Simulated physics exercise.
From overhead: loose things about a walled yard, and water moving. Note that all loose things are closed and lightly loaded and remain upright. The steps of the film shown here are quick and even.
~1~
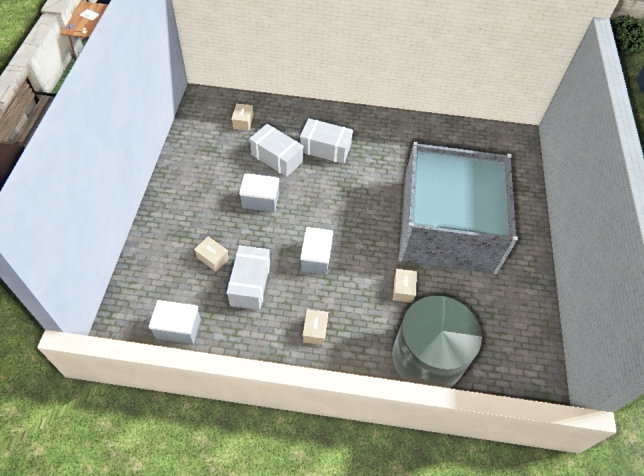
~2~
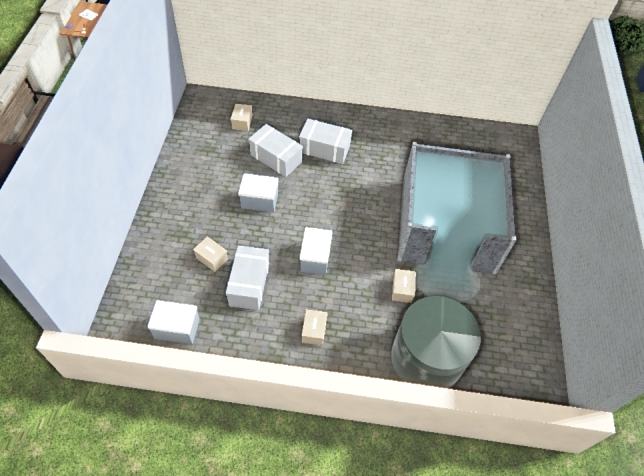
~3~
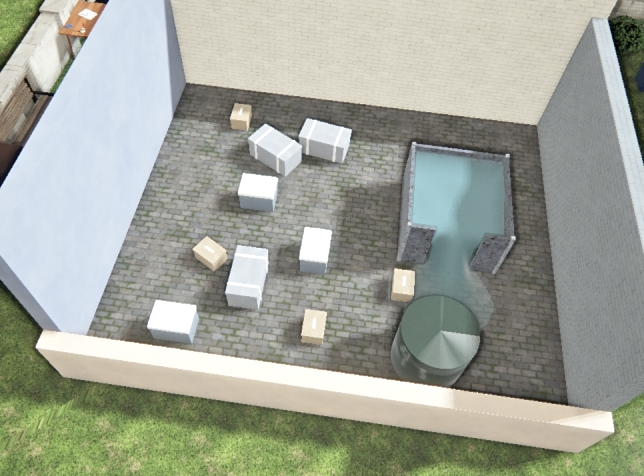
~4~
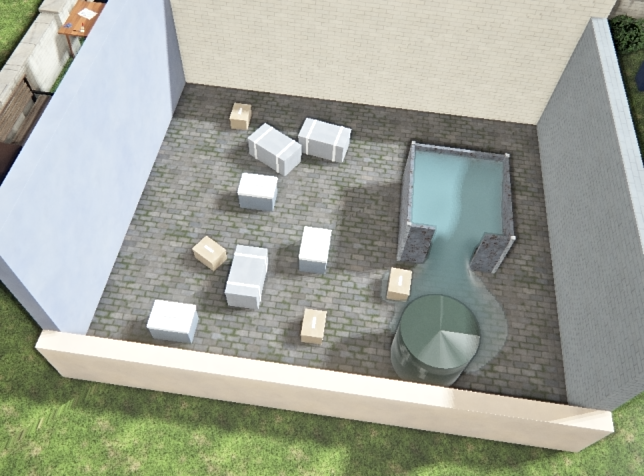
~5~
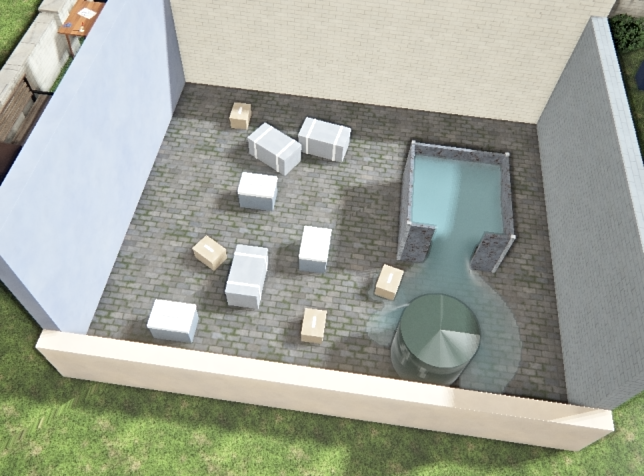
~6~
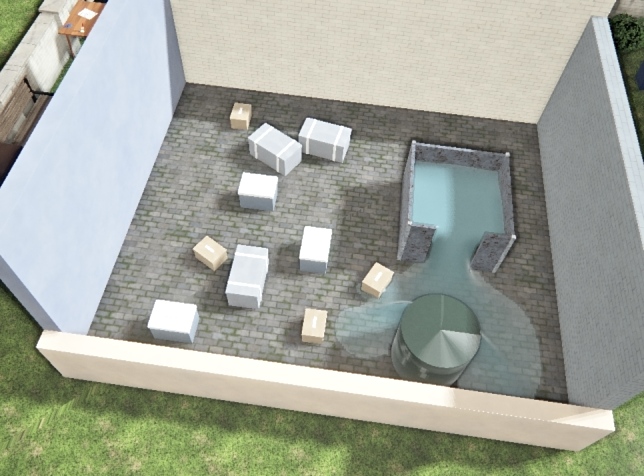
In a walled, paved yard seen from above, white and tan boxes lie scattered beside a raised stone pool. The pool's near wall opens in the middle, and water pours through the gap, spreading around a round green-roofed structure. The tan box nearest the gap slides a little to the left, turning slightly.
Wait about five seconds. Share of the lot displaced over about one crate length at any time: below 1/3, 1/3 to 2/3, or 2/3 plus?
1/3 to 2/3.
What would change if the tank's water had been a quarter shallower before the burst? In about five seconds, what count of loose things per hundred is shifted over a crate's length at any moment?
Close to 50 % of the lot.
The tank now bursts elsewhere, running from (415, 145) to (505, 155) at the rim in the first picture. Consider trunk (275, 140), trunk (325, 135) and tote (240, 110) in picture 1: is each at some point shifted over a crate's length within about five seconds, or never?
Same order as named: Sent that far; sent that far; sent that far.
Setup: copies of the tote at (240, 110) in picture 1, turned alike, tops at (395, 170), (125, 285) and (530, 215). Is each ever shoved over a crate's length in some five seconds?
In order: Hardly budges, shoved clear, then shoved clear.
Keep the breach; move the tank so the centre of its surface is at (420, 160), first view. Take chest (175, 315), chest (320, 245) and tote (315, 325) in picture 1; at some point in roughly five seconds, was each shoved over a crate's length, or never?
In order: Went well off, remained close by, went well off.
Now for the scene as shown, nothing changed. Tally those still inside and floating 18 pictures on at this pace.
Exactly 2 of them.
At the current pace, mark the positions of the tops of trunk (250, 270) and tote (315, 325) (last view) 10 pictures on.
About (205, 260) and (185, 316).
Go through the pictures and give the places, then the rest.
A tote at (406, 282), on the bottom; a trunk at (327, 133), on the bottom; 0 of 10 have shifted, in the first picture.
A tote at (405, 282) rests on the ground; a trunk at (326, 133) rests on the ground; 0 of 10 have shifted, in the second picture.
A tote at (404, 282), on the bottom; a trunk at (325, 133) rests on the ground; 0 of 10 have shifted, in the third picture.
A tote at (400, 281) rests on the ground, close to its start; a trunk at (325, 133) rests on the ground; 1 of 10 have shifted, in the fourth picture.
A tote at (390, 279) rests on the ground, close to its start; a trunk at (325, 132), on the bottom; 1 of 10 have shifted, in the fifth picture.
A tote at (378, 277), on the bottom, a stride from its start; a trunk at (325, 132) rests on the ground; 1 of 10 have shifted, in the sixth picture.
A moment on, 1 of 10 are well off their spots; 0 afloat.
Next, 3 of 10 are well off their spots; 1 afloat.
Later, 5 of 10 are well off their spots; 2 afloat.
In the end, 5 of 10 are well off their spots, and 5 have been at some point; 3 afloat.
